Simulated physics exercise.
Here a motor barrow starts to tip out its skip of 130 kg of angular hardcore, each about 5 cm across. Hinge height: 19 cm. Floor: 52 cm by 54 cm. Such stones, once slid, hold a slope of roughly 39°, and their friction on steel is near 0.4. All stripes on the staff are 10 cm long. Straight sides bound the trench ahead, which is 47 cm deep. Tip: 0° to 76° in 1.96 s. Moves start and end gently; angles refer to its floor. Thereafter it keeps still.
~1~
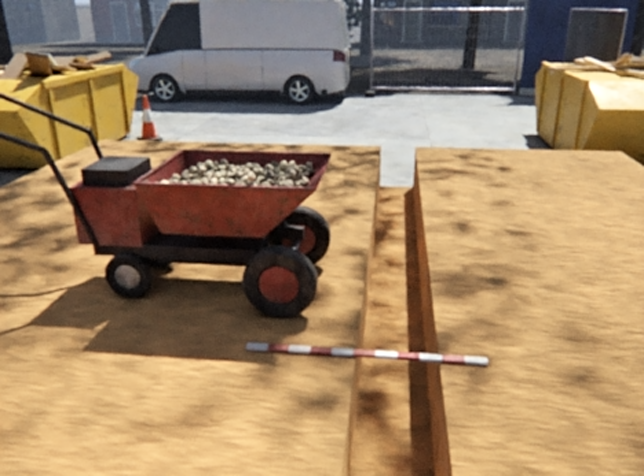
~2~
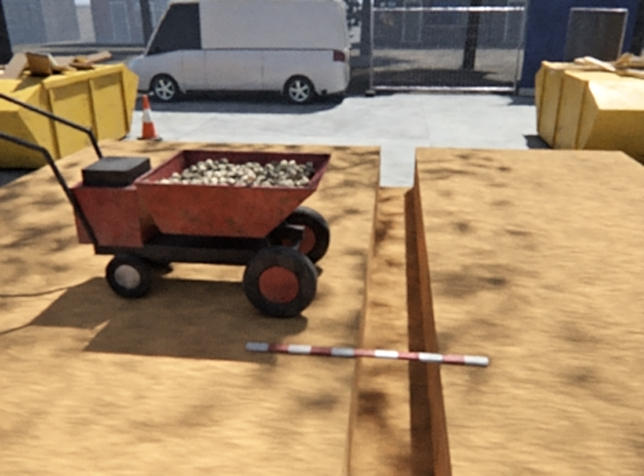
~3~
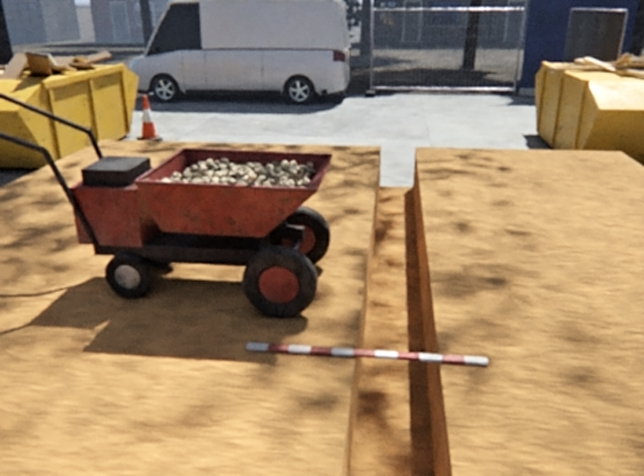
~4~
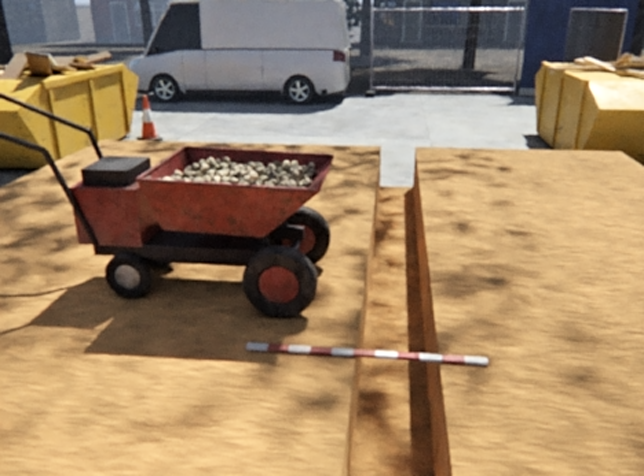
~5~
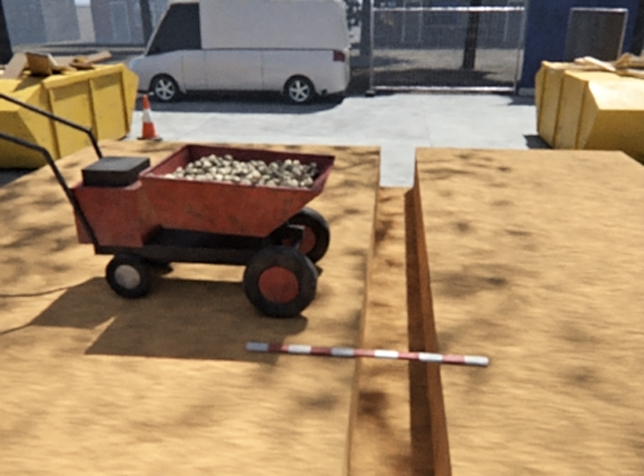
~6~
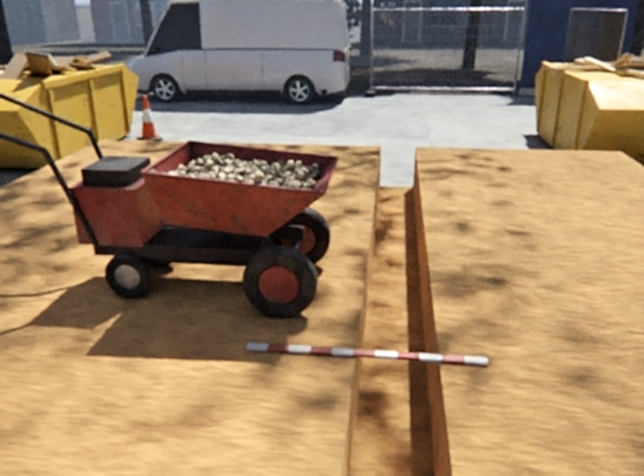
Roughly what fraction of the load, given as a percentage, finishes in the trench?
Some 89 per cent of the stones.
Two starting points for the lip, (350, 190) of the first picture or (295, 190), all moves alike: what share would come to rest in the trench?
I'd say some 35 per cent and some 100 per cent.
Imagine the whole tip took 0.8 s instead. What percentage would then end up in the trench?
Close to 70 percent, then.
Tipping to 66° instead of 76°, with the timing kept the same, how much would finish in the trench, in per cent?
In that case some 90 per cent.
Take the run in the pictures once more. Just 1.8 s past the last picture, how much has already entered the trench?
Some 65 per cent.
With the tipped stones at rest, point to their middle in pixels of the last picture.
I'd point to around (407, 352).
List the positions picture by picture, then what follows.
In the first picture, the skip is at 0°, its lip at (315, 190); the top of the load is at (270, 168).
The second picture shows lip at (316, 190), floor tilted 0°, highest stones at (270, 168).
In the third picture, the skip is at 1°, its lip at (317, 190); the top of the load is at (262, 168).
In the fourth picture, the skip is at 2°, its lip at (319, 191); the top of the load is at (253, 168).
In the fifth picture, the skip is at 3°, its lip at (321, 192); the top of the load is at (236, 167).
The sixth picture shows lip at (324, 194), floor tilted 5°, highest stones at (225, 164).
Then, 1.2 s after the last picture the floor is at 64°, 100 % in the skip; the foremost stones are at (398, 260).
Then, 1.8 s after the last picture the floor is at 76°, 26 % in the skip, 65 % in the trench, 9 % past the trench; the foremost stones are at (482, 290).
Then, 2.1 s after the last picture the floor is at 76°, 3 % in the skip, 85 % in the trench, 12 % past the trench; the foremost stones are at (515, 310).
Then, 4.1 s after the last picture the floor is at 76°, 0 % in the skip, 89 % in the trench, 11 % past the trench; the foremost stones are at (510, 300).
